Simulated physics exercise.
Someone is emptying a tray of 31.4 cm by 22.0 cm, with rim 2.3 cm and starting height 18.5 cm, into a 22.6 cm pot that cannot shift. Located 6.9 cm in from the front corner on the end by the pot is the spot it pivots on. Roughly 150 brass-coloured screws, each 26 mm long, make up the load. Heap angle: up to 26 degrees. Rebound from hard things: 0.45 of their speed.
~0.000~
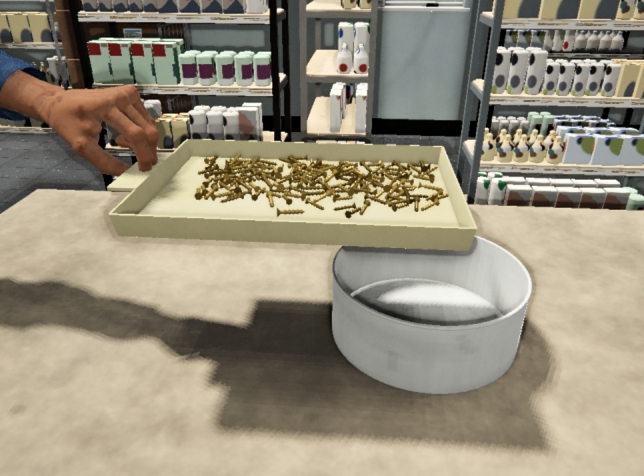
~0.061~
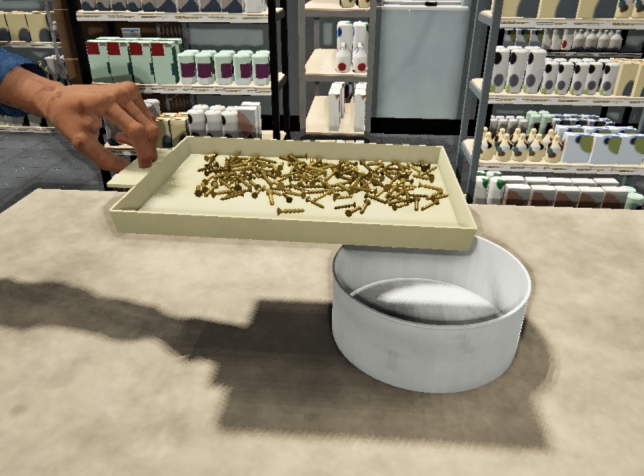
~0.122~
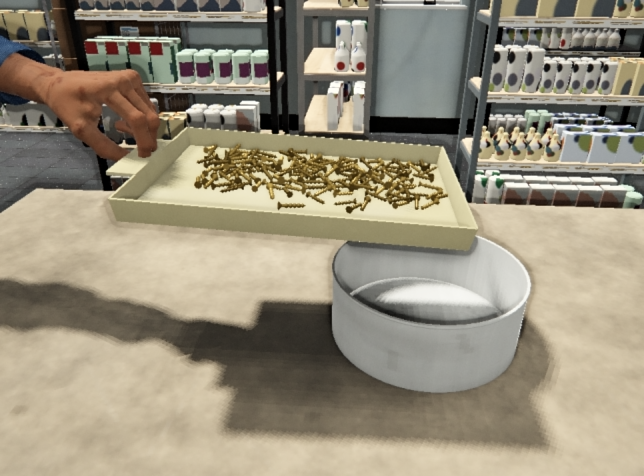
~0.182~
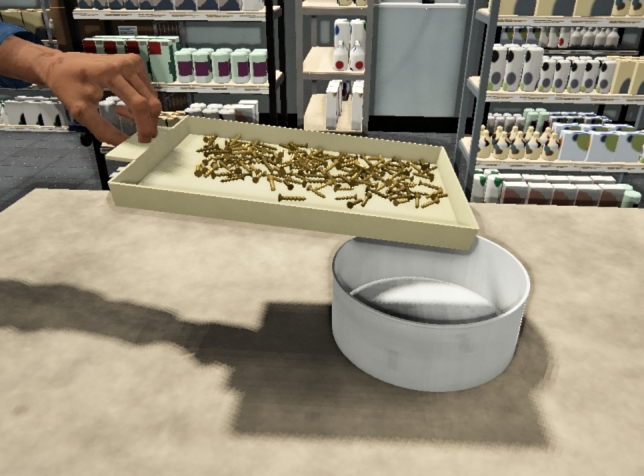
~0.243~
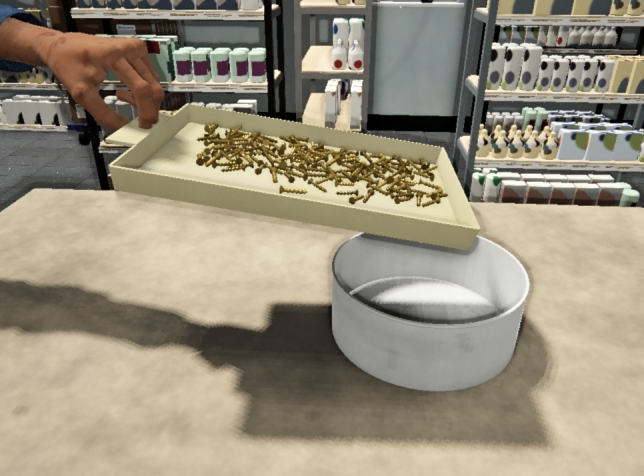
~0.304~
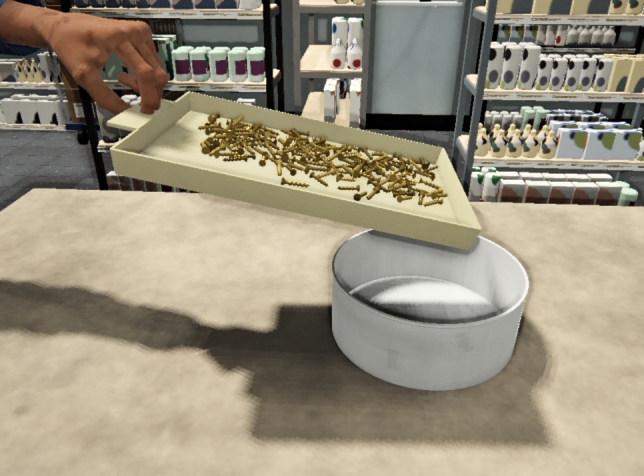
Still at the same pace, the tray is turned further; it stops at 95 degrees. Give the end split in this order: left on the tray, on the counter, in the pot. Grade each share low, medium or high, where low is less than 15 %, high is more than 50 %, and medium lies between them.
Shares - tray: Low, counter: Low, pot: High.
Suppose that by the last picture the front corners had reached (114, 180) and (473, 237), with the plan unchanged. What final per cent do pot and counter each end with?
Final per cent - pot 5, counter 95.
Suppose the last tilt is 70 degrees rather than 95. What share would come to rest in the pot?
You'd end up with some 25 % in the pot.
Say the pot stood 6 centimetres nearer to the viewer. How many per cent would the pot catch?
Then about 60 per cent.
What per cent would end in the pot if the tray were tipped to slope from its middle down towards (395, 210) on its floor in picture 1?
The share would be about 60 percent.
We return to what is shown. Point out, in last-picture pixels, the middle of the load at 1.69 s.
The load's centre is near (448, 170) at that time.
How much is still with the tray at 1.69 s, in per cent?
Roughly 90 percent of the load, I'd say.
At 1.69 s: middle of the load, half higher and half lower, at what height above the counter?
Roughly 20 centimetres.
Then, at 1.13 s, tilt 50 degrees; the tray holds 100 %, the pot 0 %.
Then, at 1.69 s, tilt 76 degrees; the tray holds 90 %, the pot 10 %.
After 2.30 s, tilt 95 degrees; the tray holds 5 %, the pot 85 %.
At rest (3.2 s), tray 0 %, counter 5 %, pot 95 %.
